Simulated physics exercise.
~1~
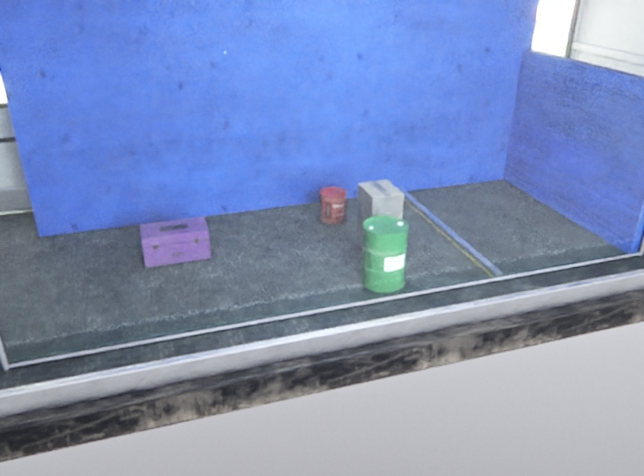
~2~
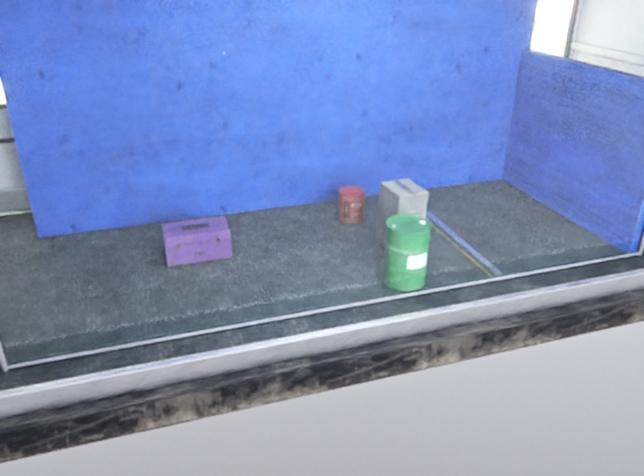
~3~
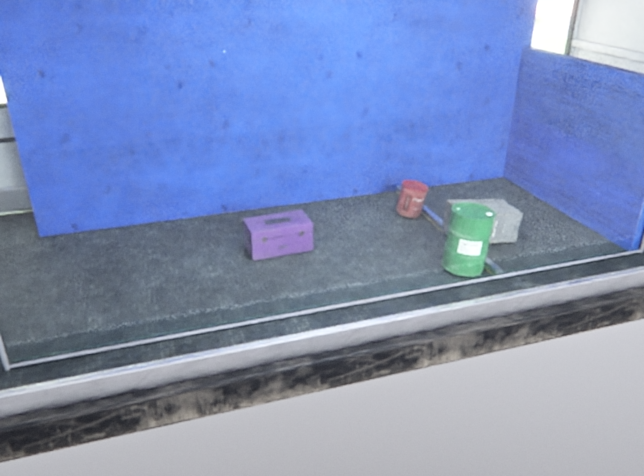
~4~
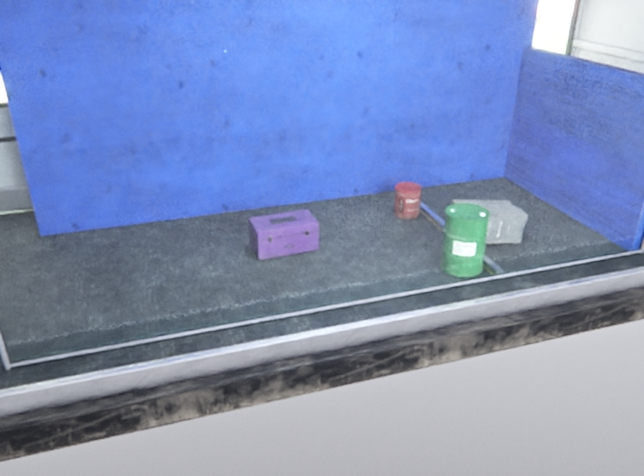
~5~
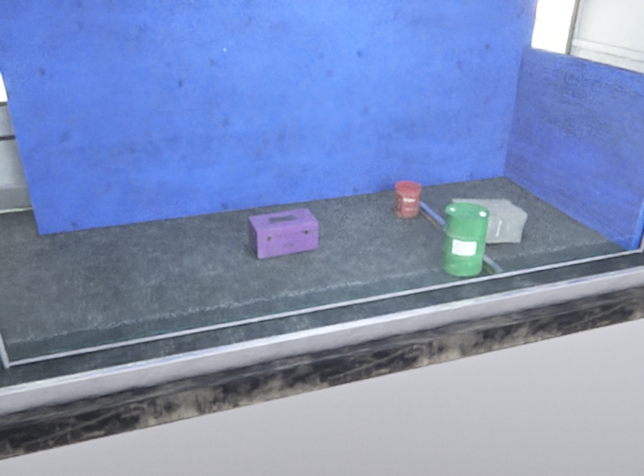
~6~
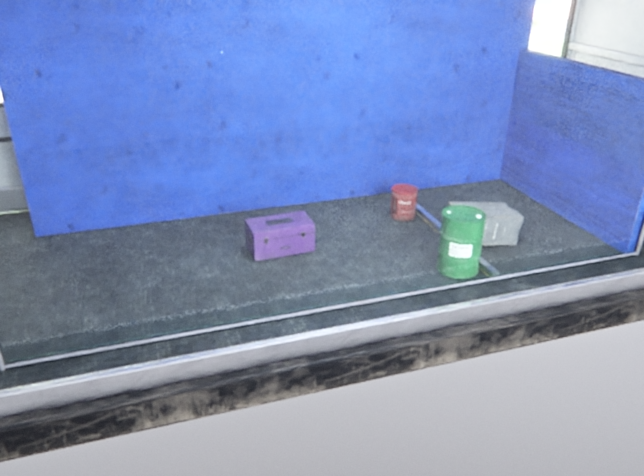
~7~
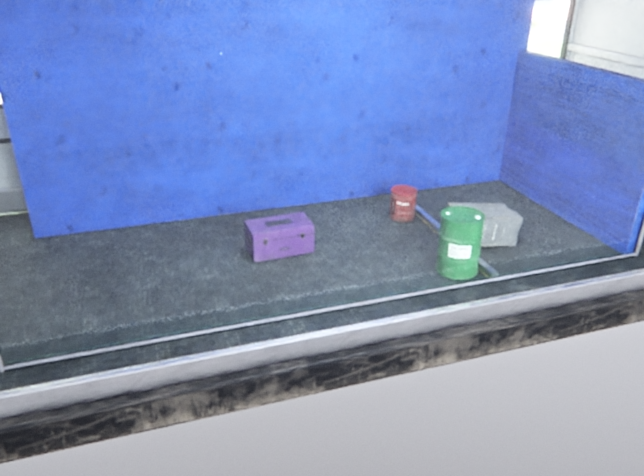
On a dark floor backed by a blue wall, a purple toolbox, red bucket, green drum and grey pack all slid to the right, and the pack tipped onto its side past the yellow line, while the others stopped short, the drum still upright.
